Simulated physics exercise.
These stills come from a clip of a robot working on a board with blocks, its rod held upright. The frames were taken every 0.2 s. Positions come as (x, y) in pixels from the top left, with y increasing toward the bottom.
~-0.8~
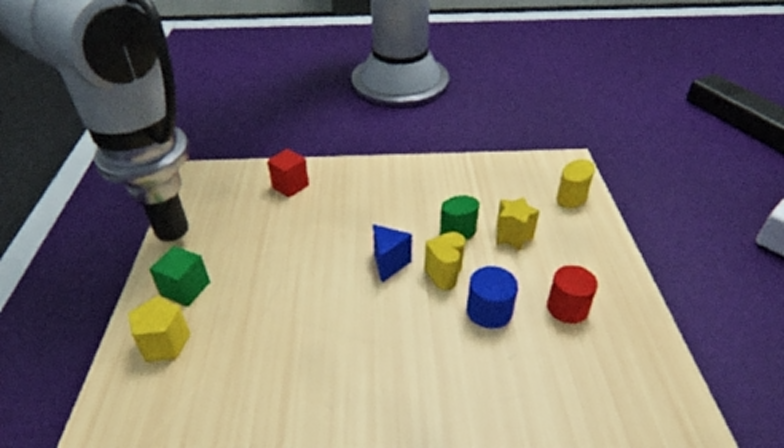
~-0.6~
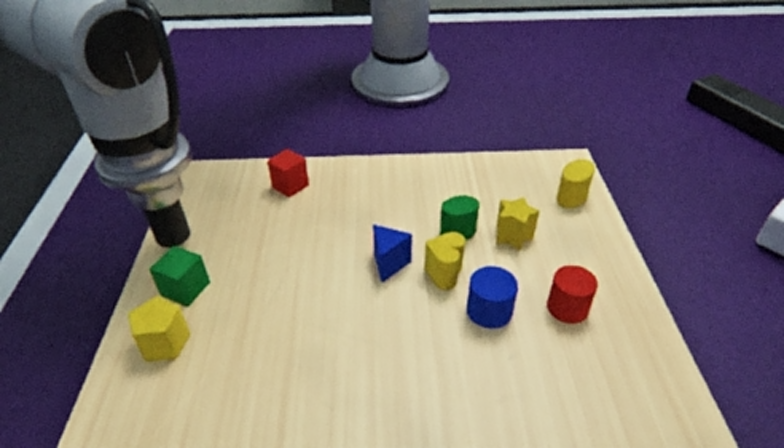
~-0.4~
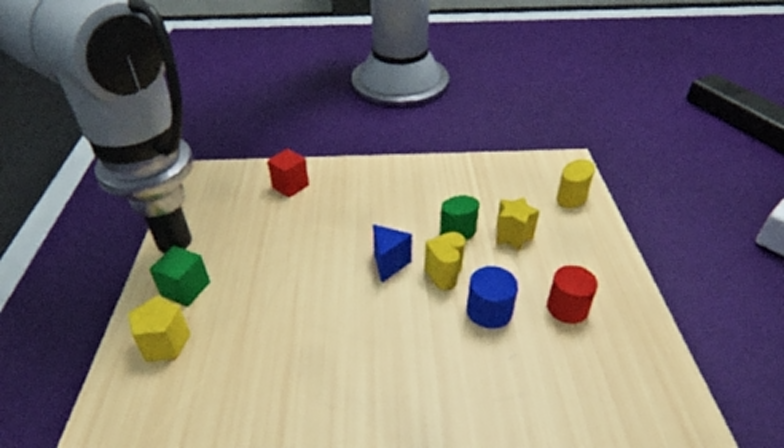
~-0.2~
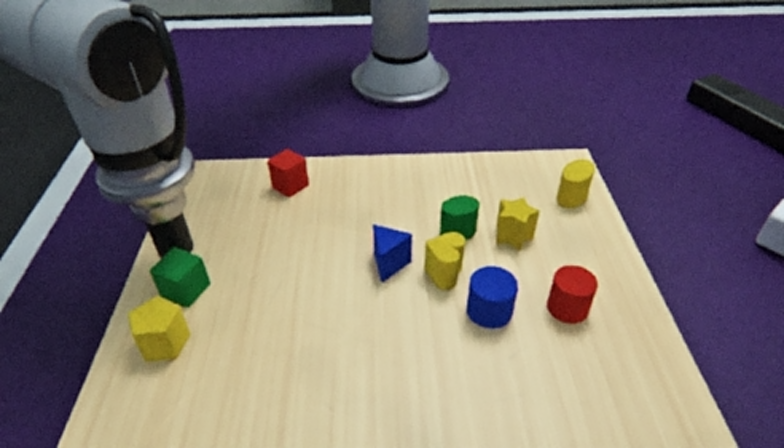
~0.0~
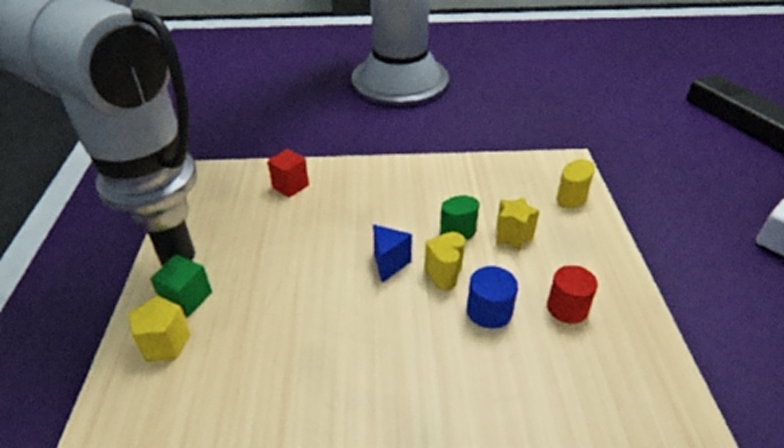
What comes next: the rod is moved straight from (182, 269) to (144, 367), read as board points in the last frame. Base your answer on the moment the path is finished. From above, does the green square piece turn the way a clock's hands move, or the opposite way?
My answer: Anticlockwise.
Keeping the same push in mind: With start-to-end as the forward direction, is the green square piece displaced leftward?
Answer: Yes.
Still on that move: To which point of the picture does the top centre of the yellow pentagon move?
It sits at (154, 369).
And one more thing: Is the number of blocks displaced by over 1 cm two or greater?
Yes, that is what happens.
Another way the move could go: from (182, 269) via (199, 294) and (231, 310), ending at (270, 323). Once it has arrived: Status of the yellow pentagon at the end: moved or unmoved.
It shifts.
What follows on the original path. One third of the way, rod at (165, 287); yellow pentagon at (149, 336), turned 15° clockwise; green square piece at (176, 298), turned 30° anticlockwise.
Two thirds of the way, rod at (151, 320); yellow pentagon at (153, 352), turned 55° clockwise; green square piece at (180, 314), turned 90° anticlockwise.
At the end, rod at (137, 355); yellow pentagon at (154, 369), turned 40° clockwise; green square piece at (181, 319), turned 110° anticlockwise.
